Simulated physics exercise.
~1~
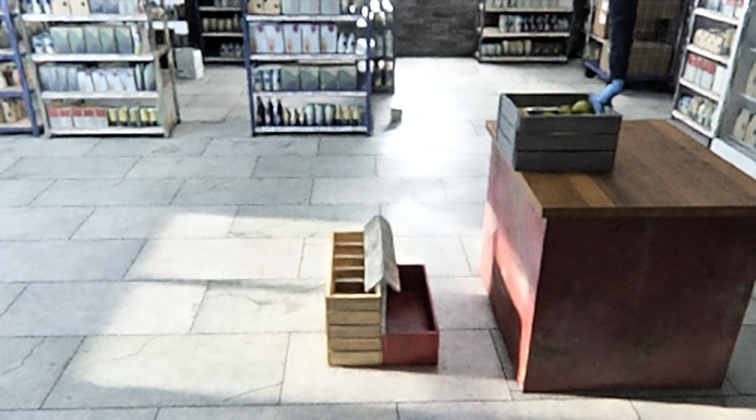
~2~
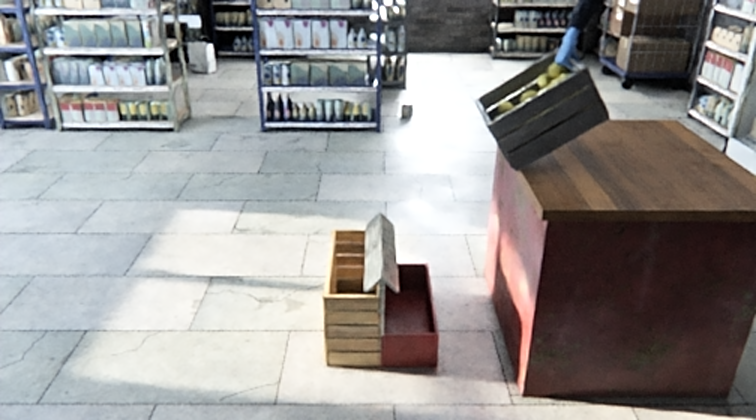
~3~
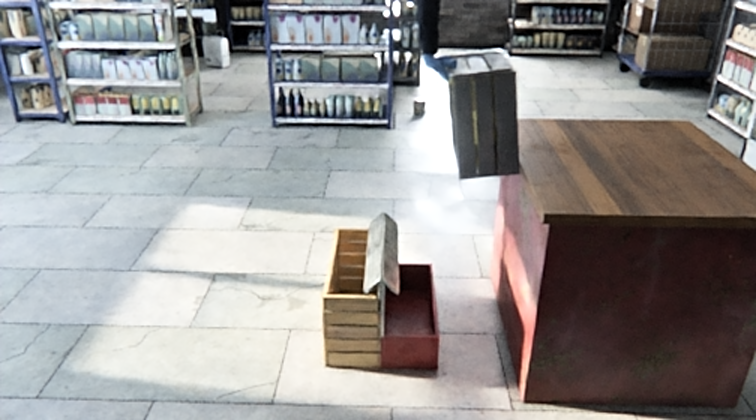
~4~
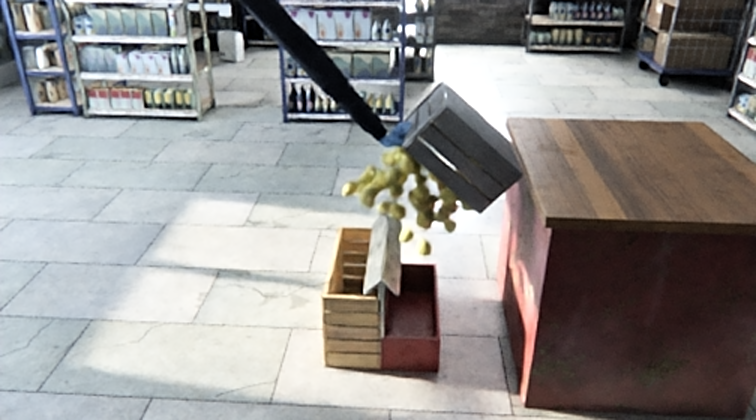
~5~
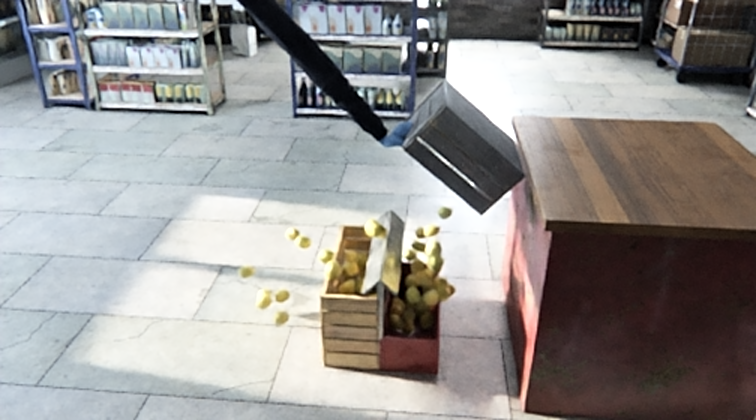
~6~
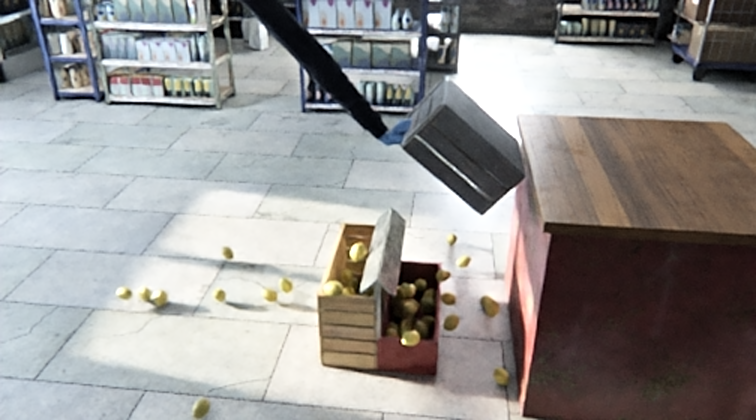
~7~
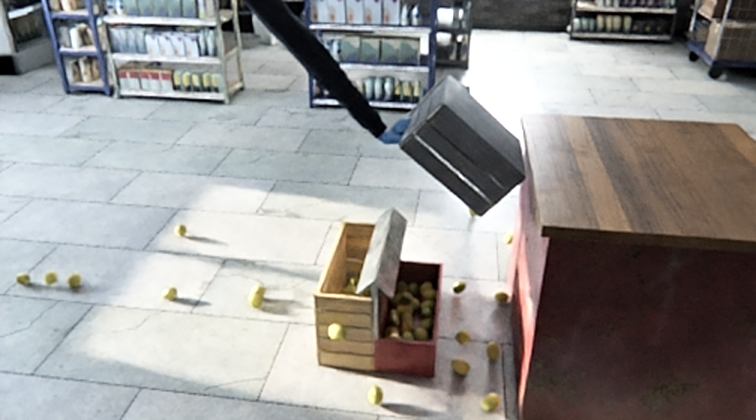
The footage shows a dark, blue-ended arm lifting a grey crate off a bench and tipping it over a ridge between a wooden tote and a red bin, spilling small yellow-green pieces into both, while others scatter across the floor and the crate stays tilted.
